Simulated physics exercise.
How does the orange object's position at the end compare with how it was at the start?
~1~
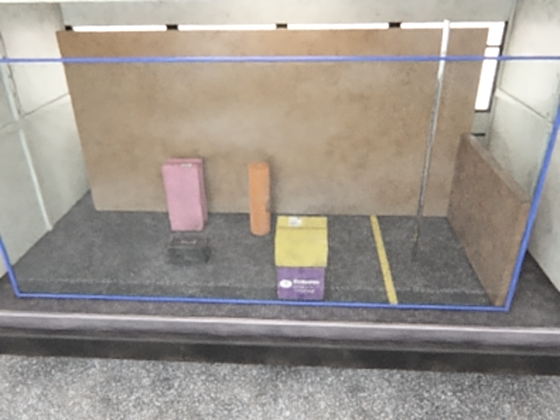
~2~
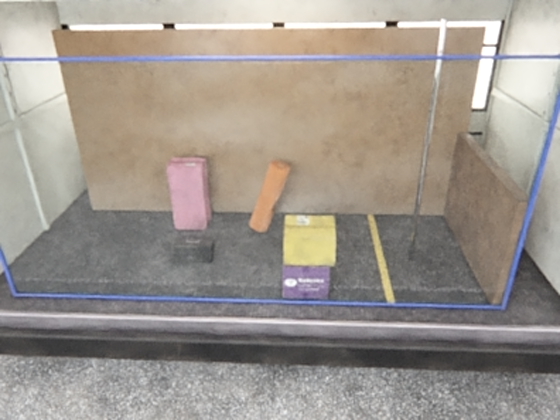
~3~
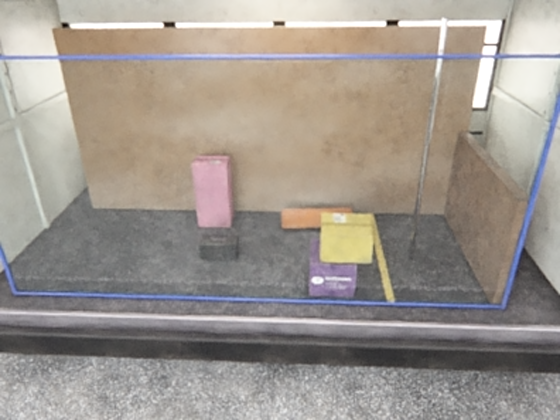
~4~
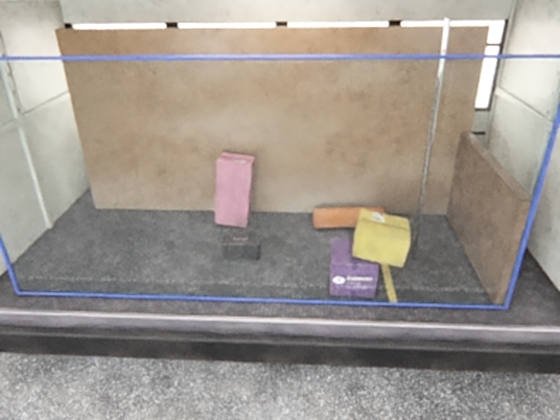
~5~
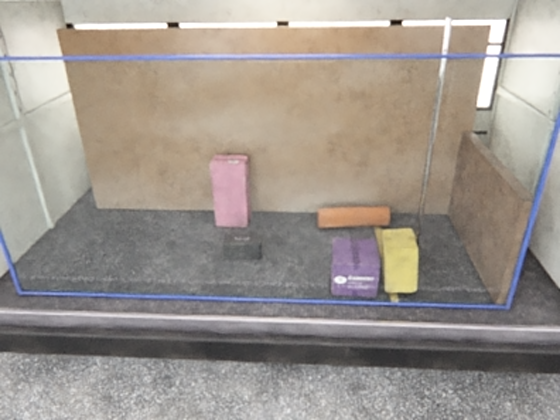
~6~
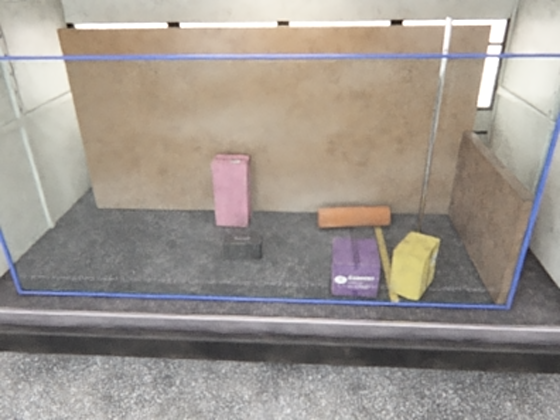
It stands upright at the start, but by the end it is lying on its side, farther to the right.
Yellow carton sliding right with the purple carton beneath, then tumbling off past the yellow line, as an orange object topples.
